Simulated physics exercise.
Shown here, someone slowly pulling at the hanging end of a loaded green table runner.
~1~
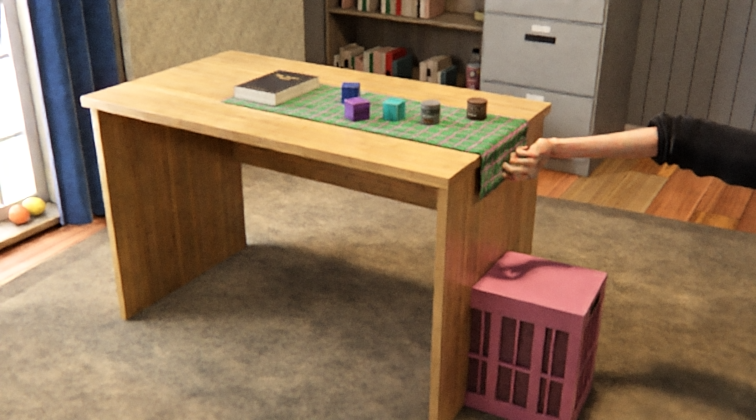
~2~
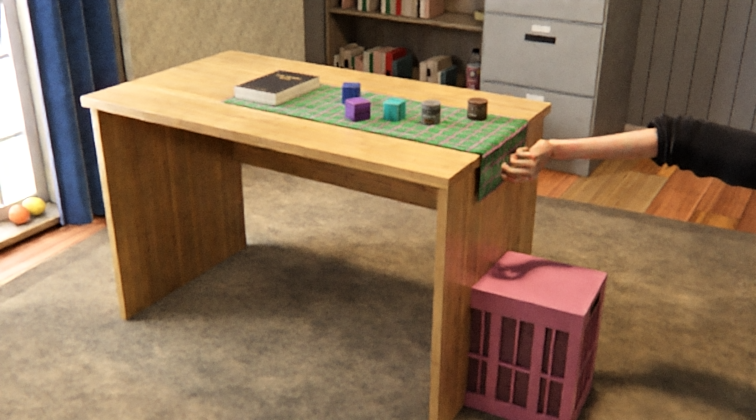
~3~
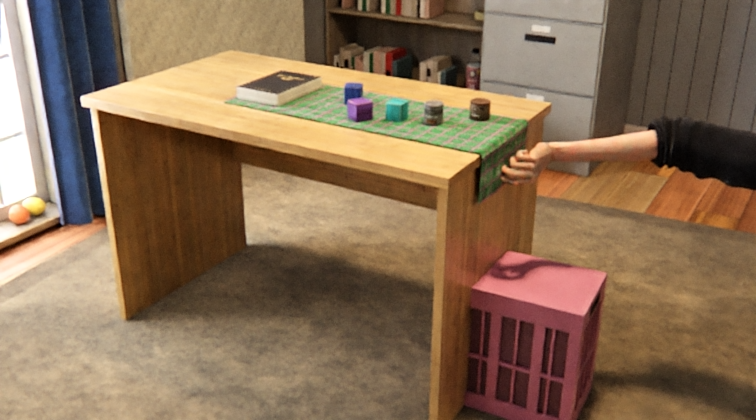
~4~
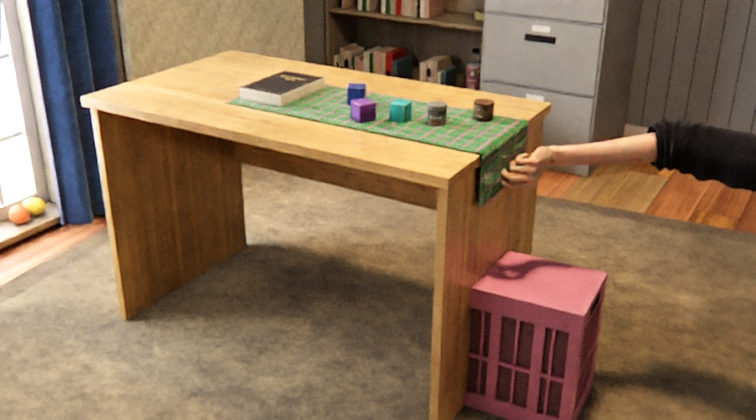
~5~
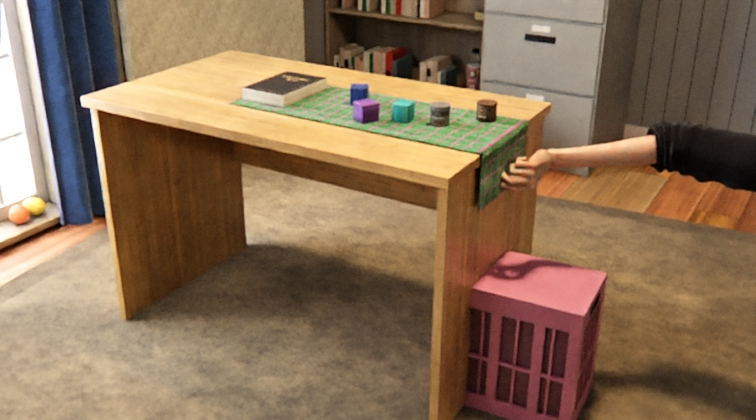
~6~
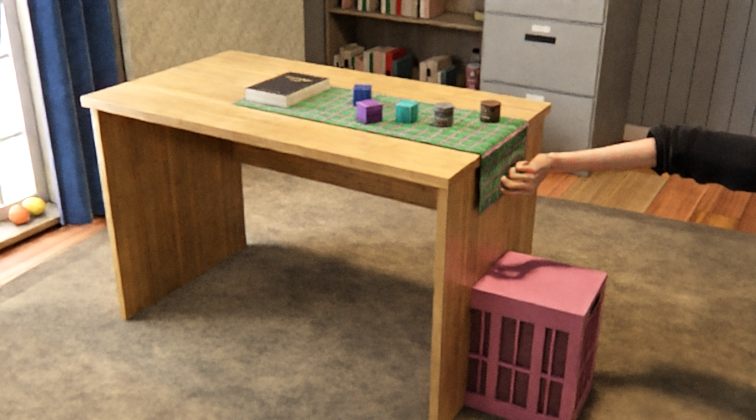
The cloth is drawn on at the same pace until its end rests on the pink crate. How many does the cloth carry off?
The answer is two.
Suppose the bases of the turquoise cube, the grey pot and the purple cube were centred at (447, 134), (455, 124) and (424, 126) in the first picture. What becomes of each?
The turquoise cube is carried off, the grey pot goes over, the purple cube falls.
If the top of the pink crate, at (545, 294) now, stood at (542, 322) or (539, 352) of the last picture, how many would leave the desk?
In that case 3 and 4.
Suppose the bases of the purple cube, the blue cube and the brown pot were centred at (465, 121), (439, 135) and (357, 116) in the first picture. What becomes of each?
The purple cube falls, the blue cube tumbles off, the brown pot stays on.
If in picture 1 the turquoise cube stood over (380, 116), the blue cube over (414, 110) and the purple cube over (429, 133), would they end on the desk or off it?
The turquoise cube remains up; the blue cube holds on; the purple cube is carried off.
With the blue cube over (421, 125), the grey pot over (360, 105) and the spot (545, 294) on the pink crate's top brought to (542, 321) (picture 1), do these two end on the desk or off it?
The blue cube tumbles off; the grey pot holds on.
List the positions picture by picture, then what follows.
In the first picture, hem (479, 202); brown pot (477, 100); grey pot (431, 102); turquoise cube (394, 101); purple cube (357, 100); blue cube (351, 84); top of the crate (545, 294).
In the second picture, hem (478, 203); brown pot (478, 100).
In the third picture, hem (477, 205); grey pot (434, 103).
In the fourth picture, hem (478, 210); turquoise cube (401, 102); top of the crate (545, 294).
In the fifth picture, hem (478, 213); purple cube (366, 102).
In the sixth picture, hem (478, 217); brown pot (491, 102); grey pot (444, 105); turquoise cube (407, 103); purple cube (369, 103); blue cube (362, 86).
Soon after, hem near (501, 236); brown pot gone.
Then, hem on the crate; brown pot and grey pot gone.
At rest, hem on the crate; brown pot and grey pot gone. Over the edge go two.
